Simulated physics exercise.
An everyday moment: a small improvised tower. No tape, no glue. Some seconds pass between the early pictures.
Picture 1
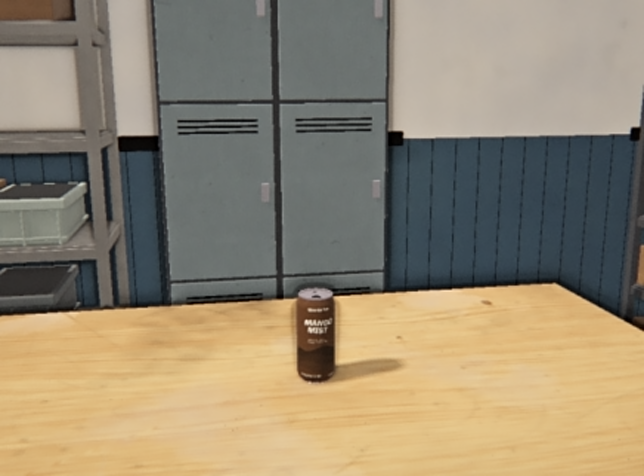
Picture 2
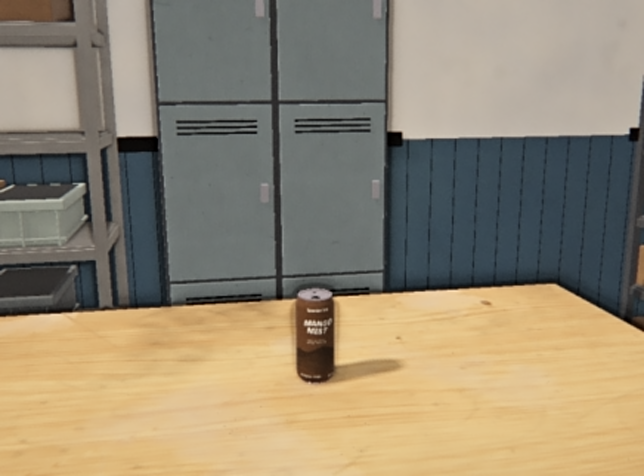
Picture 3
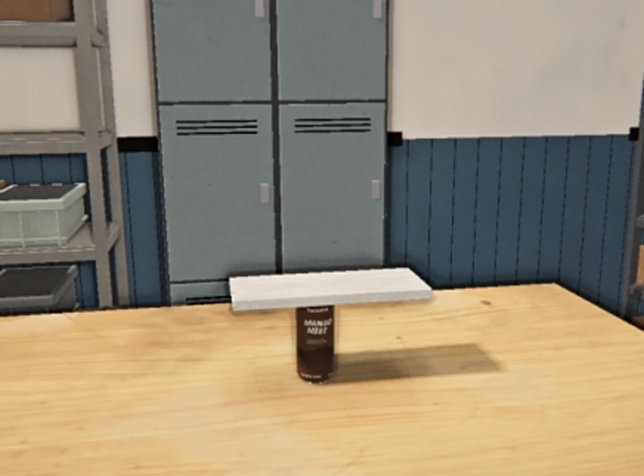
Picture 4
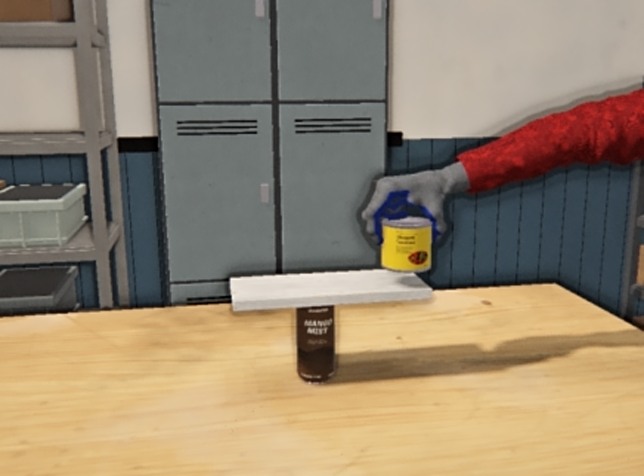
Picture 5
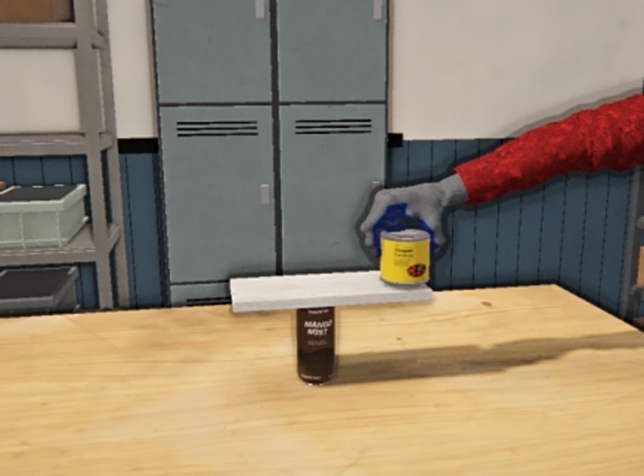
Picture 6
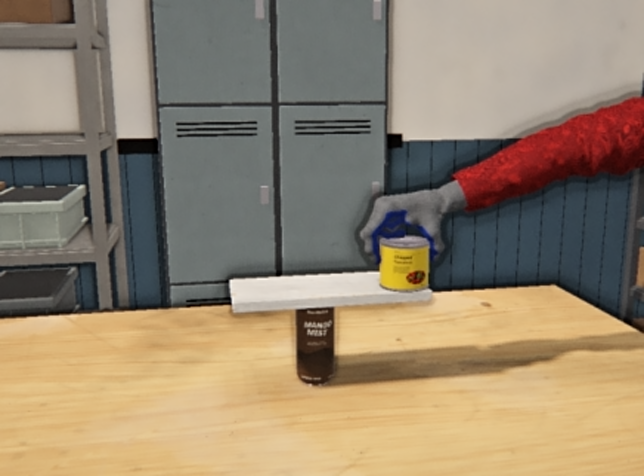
An arm in a red sleeve with a grey-gloved hand comes in from the right over a pale wooden table, seen from a still, slightly raised view facing grey-blue lockers and shelving. A brown can stands near the middle, and a white board appears flat across its top. Holding a yellow tin with blue around its top, the hand lowers it onto the board's right end.
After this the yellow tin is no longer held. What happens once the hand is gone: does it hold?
Outcome: The stack gives way.
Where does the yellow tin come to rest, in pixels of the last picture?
At about (469, 359).
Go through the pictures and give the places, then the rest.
In the first picture, the last thing is not in view yet; brown can (316, 336).
In the second picture, the last thing is not in view yet; brown can (315, 336).
In the third picture, the last thing is not in view yet; brown can (315, 336).
The fourth picture shows on its way; yellow tin (407, 244); brown can (316, 336).
The fifth picture shows on its way; yellow tin (405, 257); brown can (316, 337).
The sixth picture shows in place under the hand; yellow tin (404, 264); brown can (315, 338).
Then, 0.30 s later than the last frame, yellow tin now fallen; white board tilted by 37°.
Then, 0.50 s later than the last frame, white board tilted by 60°.
Then, 0.70 s later than the last frame, white board now fallen; brown can tilted by 23°.
Then, 0.90 s later than the last frame, brown can now fallen.
When it is over, fallen, yellow tin, brown can and white board. End places, in pixels of the last picture, yellow tin near (470, 359). The stack loses its balance.
